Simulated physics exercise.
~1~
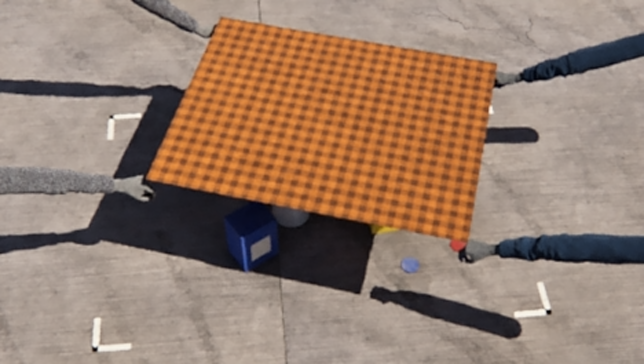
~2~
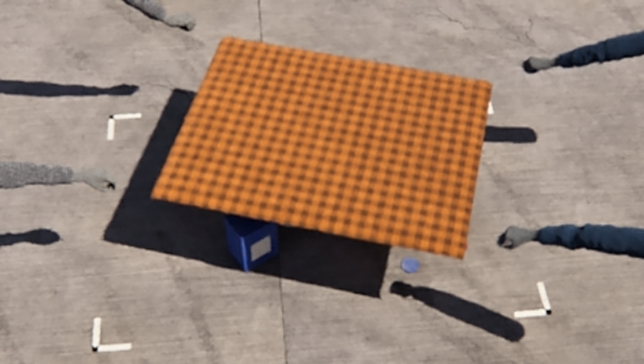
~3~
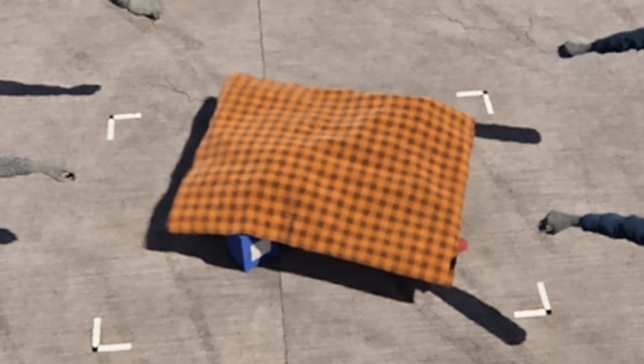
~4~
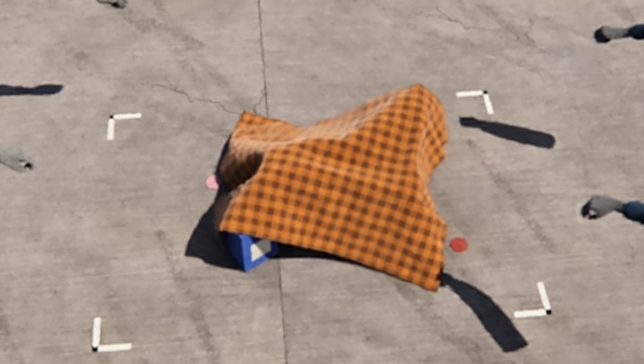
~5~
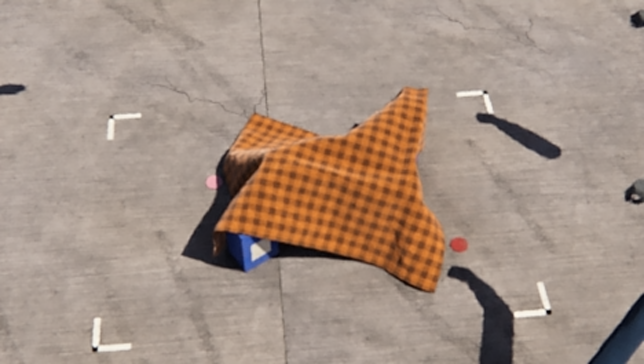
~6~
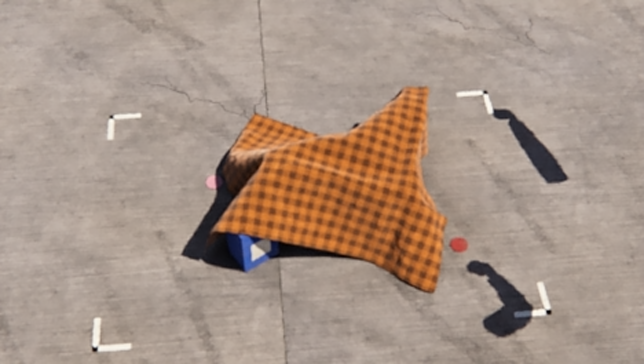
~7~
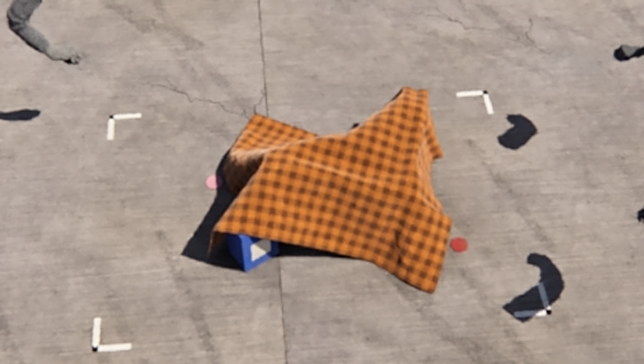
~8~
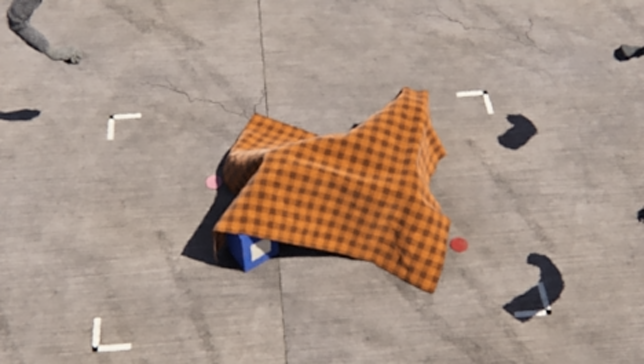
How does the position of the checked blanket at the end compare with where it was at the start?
At the start the blanket is stretched flat between the hands, higher in the view. By the end it has dropped and sits lower in the view, draped in folds over the blue box and other things.
